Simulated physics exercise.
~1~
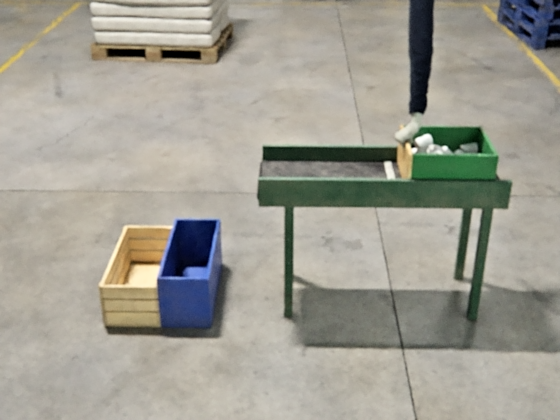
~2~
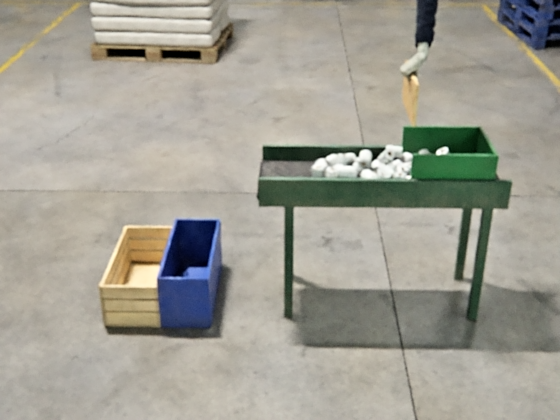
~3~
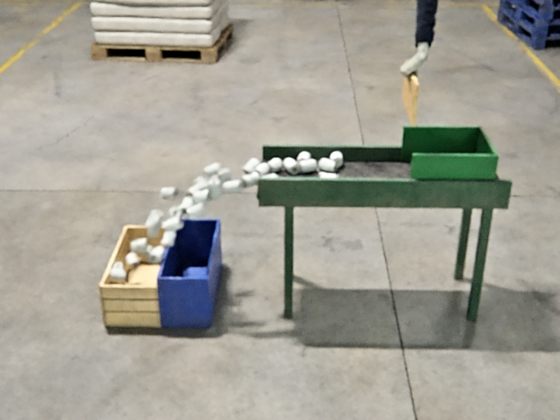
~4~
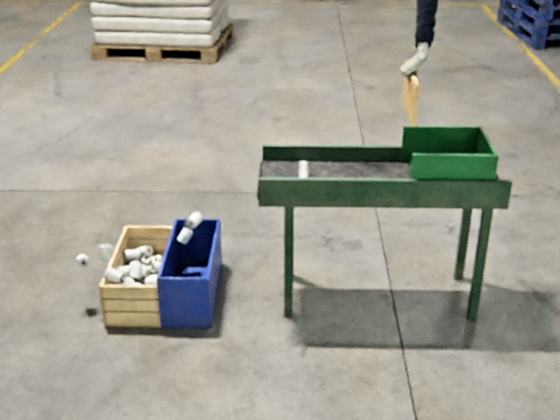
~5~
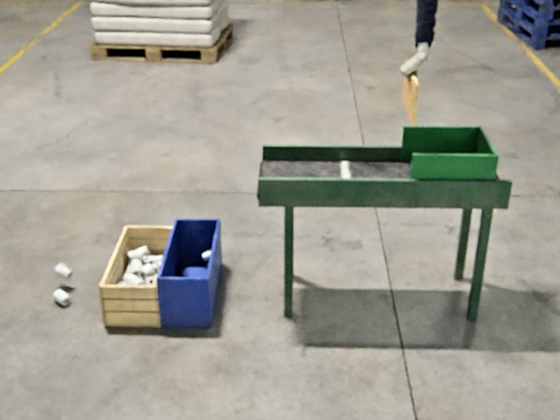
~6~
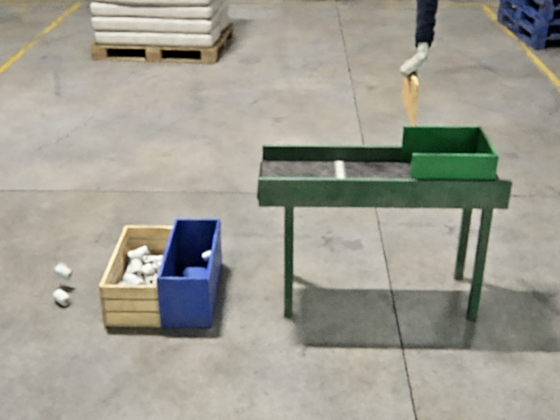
To begin with, a gloved hand holds the gate at the open side of a green pen full of white rolls, which sits on a green table-like belt. The hand lifts the gate clear, and the rolls spread leftward along the belt in a loose heap. They then pour off the left end in a stream, arcing down toward a blue tote and a wooden bin beyond it. The last few tumble down, some overshooting to the left. Finally, most rolls lie in the wooden bin, very few are in the tote, and two rest on the floor.
